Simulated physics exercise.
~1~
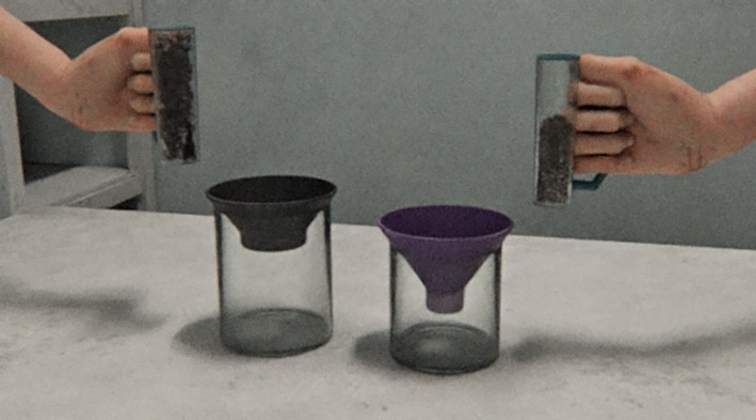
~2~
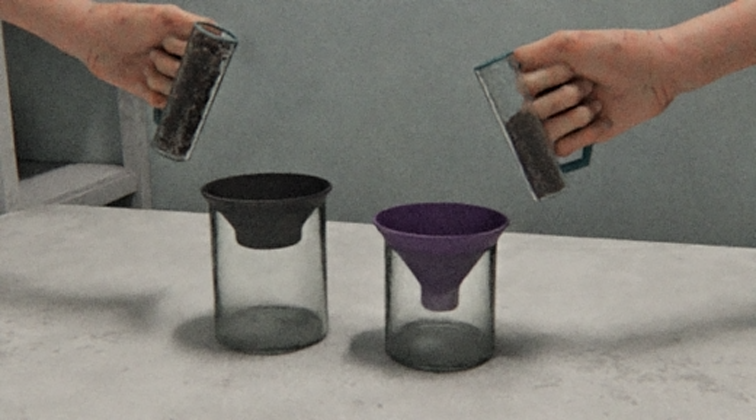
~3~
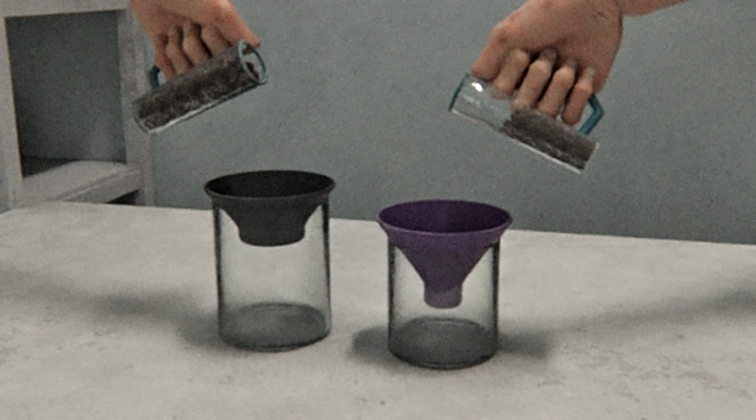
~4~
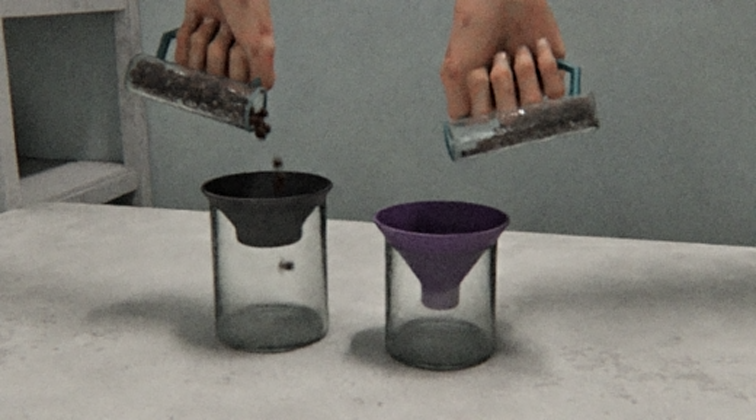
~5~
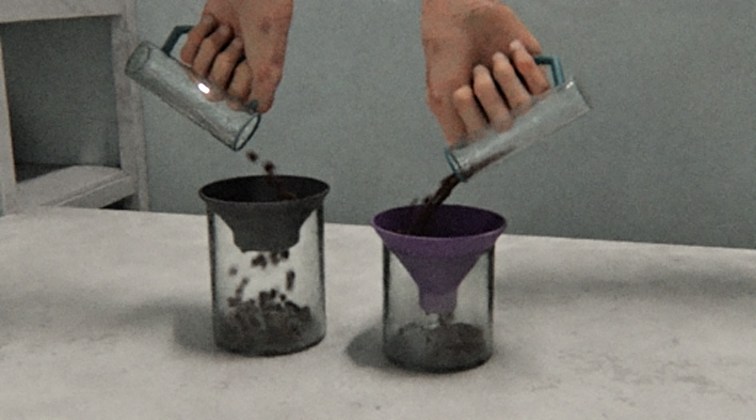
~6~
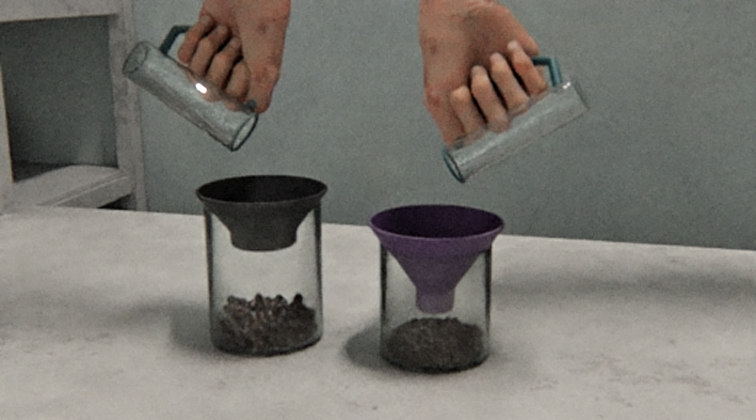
Two hands tipping glass cups of dark loose pieces, left pouring first, through black and purple funnels until all settles in jars.
